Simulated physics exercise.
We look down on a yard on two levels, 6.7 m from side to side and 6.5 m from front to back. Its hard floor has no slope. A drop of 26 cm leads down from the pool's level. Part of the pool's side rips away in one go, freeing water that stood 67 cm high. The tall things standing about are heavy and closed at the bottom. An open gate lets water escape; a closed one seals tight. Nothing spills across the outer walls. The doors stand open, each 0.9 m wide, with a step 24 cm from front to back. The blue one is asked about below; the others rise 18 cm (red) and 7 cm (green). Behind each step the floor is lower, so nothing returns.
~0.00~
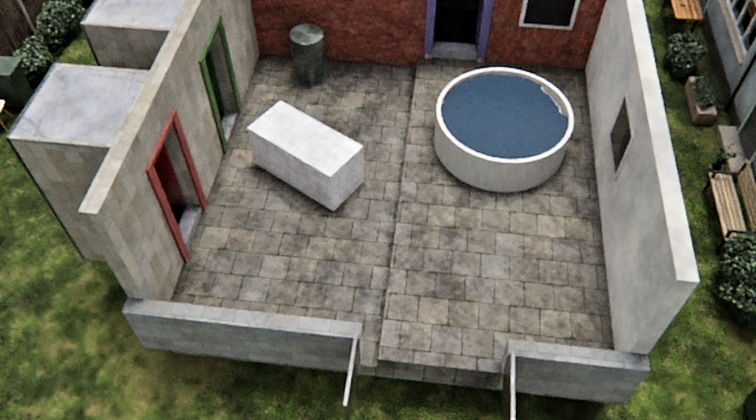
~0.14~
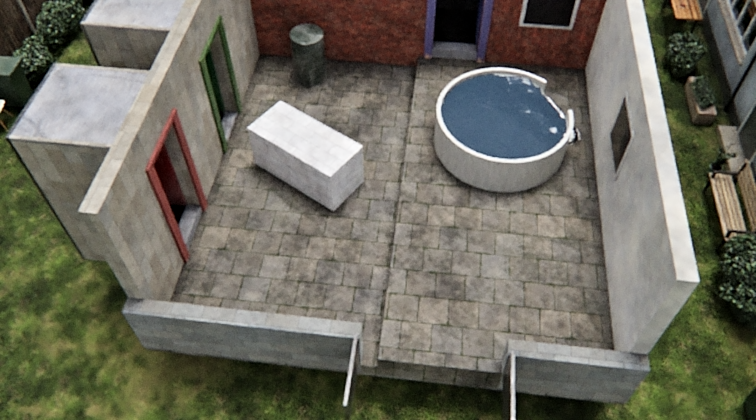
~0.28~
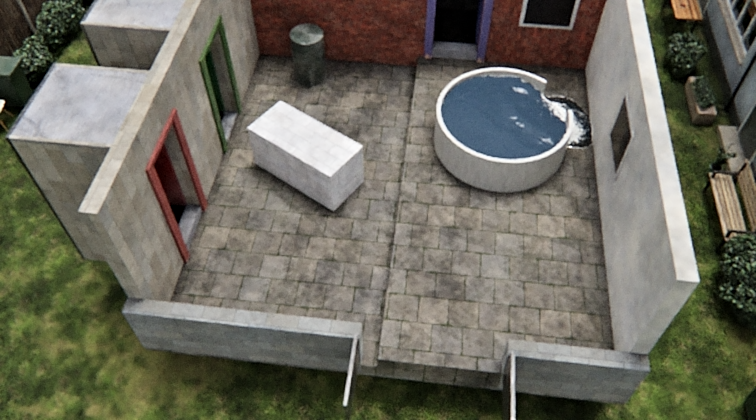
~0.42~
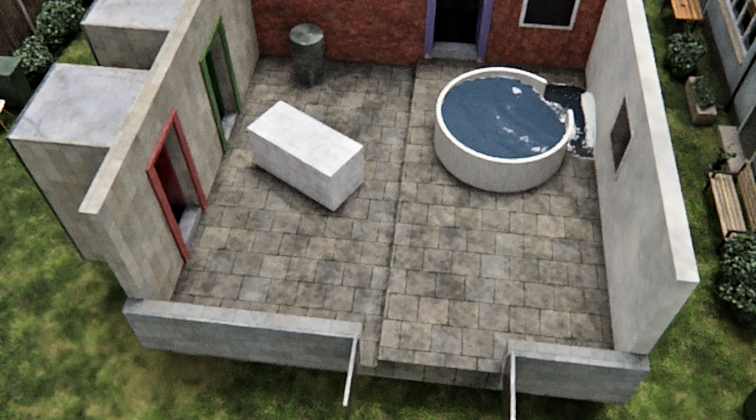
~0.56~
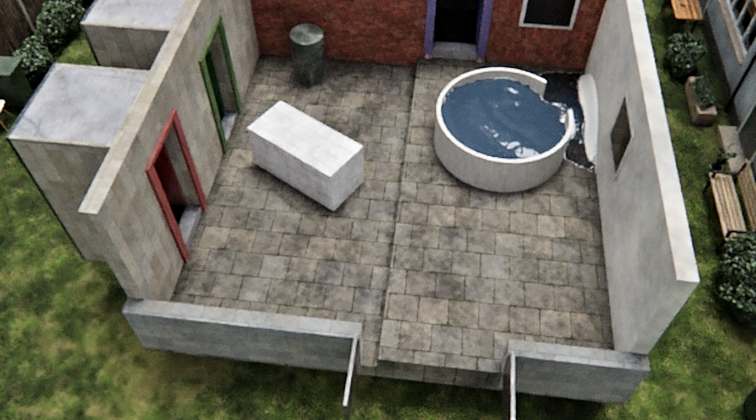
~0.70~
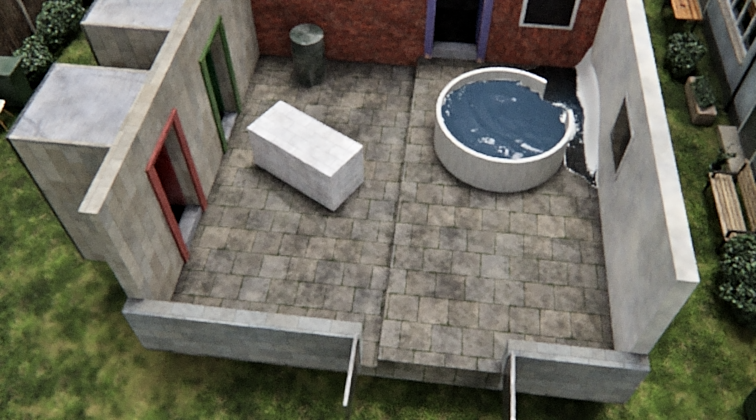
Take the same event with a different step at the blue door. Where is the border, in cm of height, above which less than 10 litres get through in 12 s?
Close to 5 cm is just enough.
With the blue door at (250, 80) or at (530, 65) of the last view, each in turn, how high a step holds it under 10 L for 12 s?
About 9.0 and 31 cm.
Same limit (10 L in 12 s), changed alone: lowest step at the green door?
Roughly 16 cm at green.
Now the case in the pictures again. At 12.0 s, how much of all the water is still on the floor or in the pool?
About 90 per cent.
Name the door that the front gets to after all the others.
The red one.
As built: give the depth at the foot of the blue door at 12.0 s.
Some 3.5 cm.
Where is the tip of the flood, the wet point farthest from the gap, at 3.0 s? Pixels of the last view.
Around (277, 55).
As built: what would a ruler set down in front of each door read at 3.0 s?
In cm: Red 0, blue 8, green 0.
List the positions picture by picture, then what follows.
The first frame shows still water, 67 cm deep, in the pool at (504, 116); the blue door at (458, 17) is dry.
In the second frame, water pours out at (553, 116) and has run 0.3 m, to (574, 134); about 8 cm deep outside, 67 cm at the back.
In the third frame, water pours out at (553, 118) and has run 0.7 m, to (589, 121); about 9 cm deep outside, 67 cm at the back.
In the fourth frame, the front is at (587, 93), 1.2 m from the gap at (553, 118); 1.3 m2 of floor is wet, 67 cm left at the back.
In the fifth frame, the gap is at (553, 118), the front 1.6 m out at (585, 75); the back of the pool holds 67 cm.
In the sixth frame, the front is at (584, 69), 1.7 m from the gap at (553, 117); 2.1 m2 of floor is wet, 64 cm left at the back; 1.7 m in a straight line remain to the blue door at (458, 17).
After 1.4 s water covers 10 % of the floor, deepest (56 cm) near (585, 75); it has not reached the blue door.
After 3.0 s water covers 45 % of the floor, deepest (34 cm) near (585, 81); 8 cm at the blue door, 0 litres in over its 22 cm step.
After 12.0 s water covers 90 % of the floor, deepest (12 cm) near (261, 54); 3 cm at the blue door, 0 litres in over its 22 cm step.
At the blue door as built, the water arrived by 1.6 s and peaked near 8 cm at 3.0 s.
With a step of 4.5 cm, 13 litres would have come in within the 12 s; with 6 cm, 4 litres. So under 10 litres takes about 5 cm.
